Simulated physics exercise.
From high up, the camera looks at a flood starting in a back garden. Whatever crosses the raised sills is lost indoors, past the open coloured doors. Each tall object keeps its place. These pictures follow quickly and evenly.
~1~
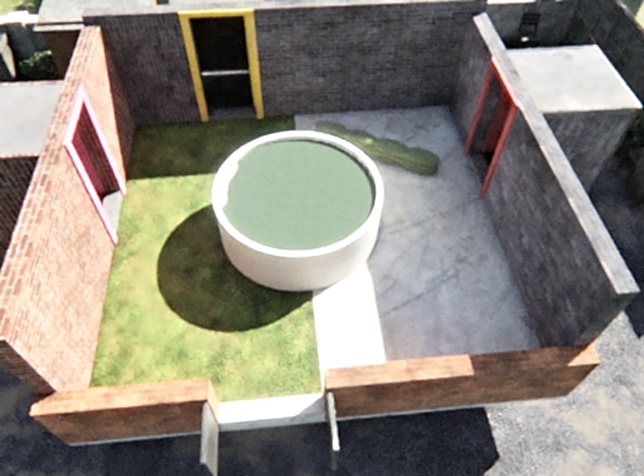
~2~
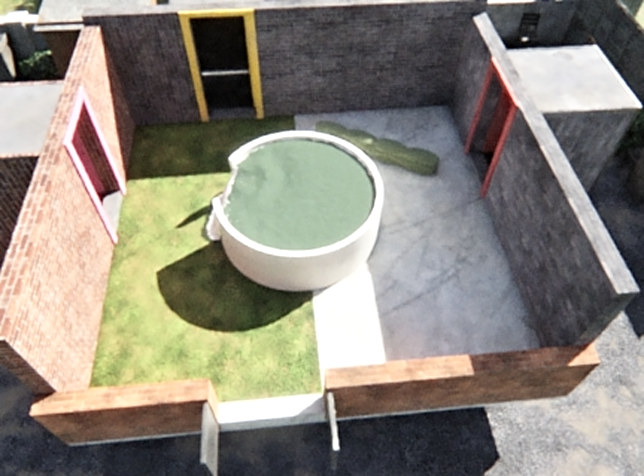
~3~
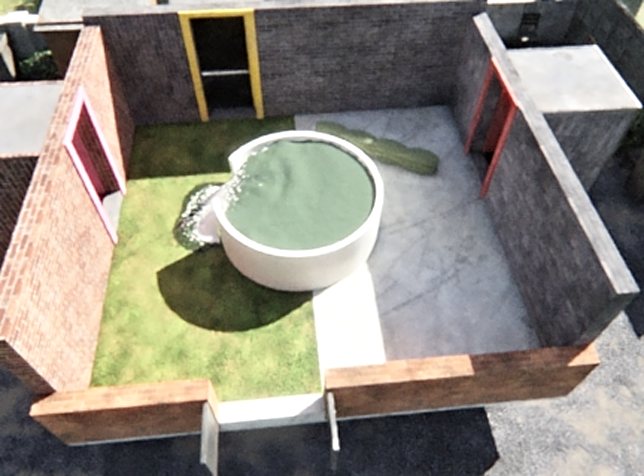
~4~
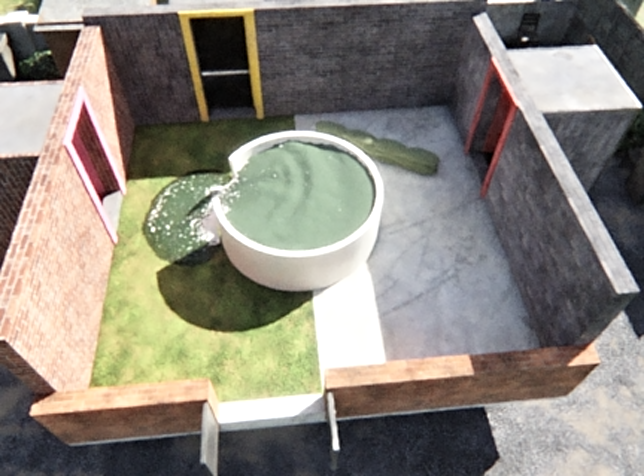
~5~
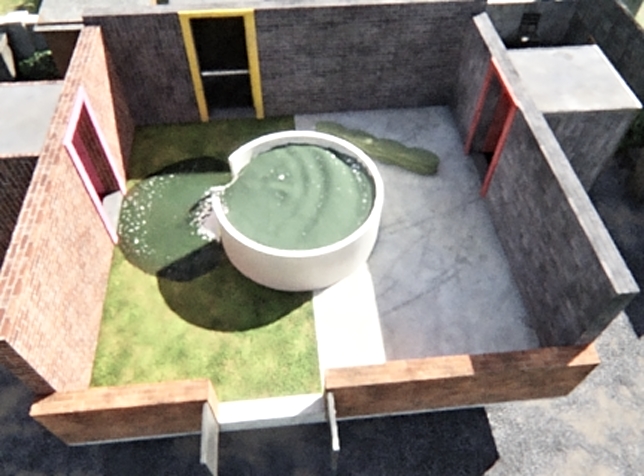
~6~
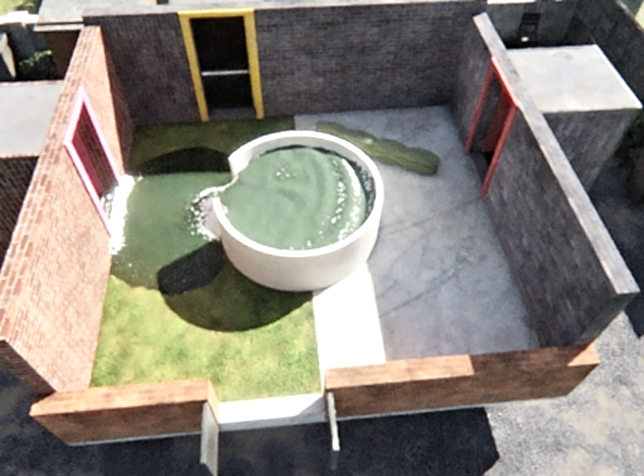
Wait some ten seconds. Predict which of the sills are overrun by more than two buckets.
The pink door is overrun, the yellow door is overrun, the red door is not overrun.
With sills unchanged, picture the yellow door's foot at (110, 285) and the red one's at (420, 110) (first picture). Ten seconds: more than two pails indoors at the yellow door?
Lab note - yellow door: Over the limit.
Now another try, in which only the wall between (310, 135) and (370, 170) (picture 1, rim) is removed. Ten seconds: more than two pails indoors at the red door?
Well, the red door simply overshoots.
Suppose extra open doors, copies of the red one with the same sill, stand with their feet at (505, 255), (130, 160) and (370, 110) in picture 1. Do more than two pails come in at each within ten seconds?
In that order: Keeps below it, floods, lets less in.
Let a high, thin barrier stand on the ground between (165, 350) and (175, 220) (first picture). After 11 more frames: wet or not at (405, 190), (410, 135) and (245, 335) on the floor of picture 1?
Untouched, untouched, soaked.
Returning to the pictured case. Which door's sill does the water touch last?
I pick the red door.
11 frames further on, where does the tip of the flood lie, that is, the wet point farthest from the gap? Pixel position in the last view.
My estimate: Roughly (85, 415).
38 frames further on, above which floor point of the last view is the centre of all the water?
Near (248, 221).
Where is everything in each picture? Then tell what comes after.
Still water in the pool at (298, 192), in the first picture.
The front is at (214, 239), out from the gap at (226, 203), in the second picture.
The front is at (179, 233), out from the gap at (226, 205), in the third picture.
Water pours out at (227, 206) and has run to (148, 232), in the fourth picture.
The front is at (121, 208), out from the gap at (227, 205), in the fifth picture.
The front is at (128, 173), out from the gap at (226, 205), in the sixth picture.
A moment on, water covers 25 % of the floor; the pink door far over two buckets in, the yellow door not reached, the red door not reached.
Next, water covers 30 % of the floor; the pink door far over two buckets in, the yellow door wet at the sill, nothing in, the red door not reached.
Then, water covers 45 % of the floor; the pink door far over two buckets in, the yellow door under two buckets in, the red door not reached.
Later, water covers 75 % of the floor; the pink door far over two buckets in, the yellow door under two buckets in, the red door not reached.
In the end, water covers 95 % of the floor; the pink door far over two buckets in, the yellow door over two buckets in, the red door wet at the sill, nothing in.
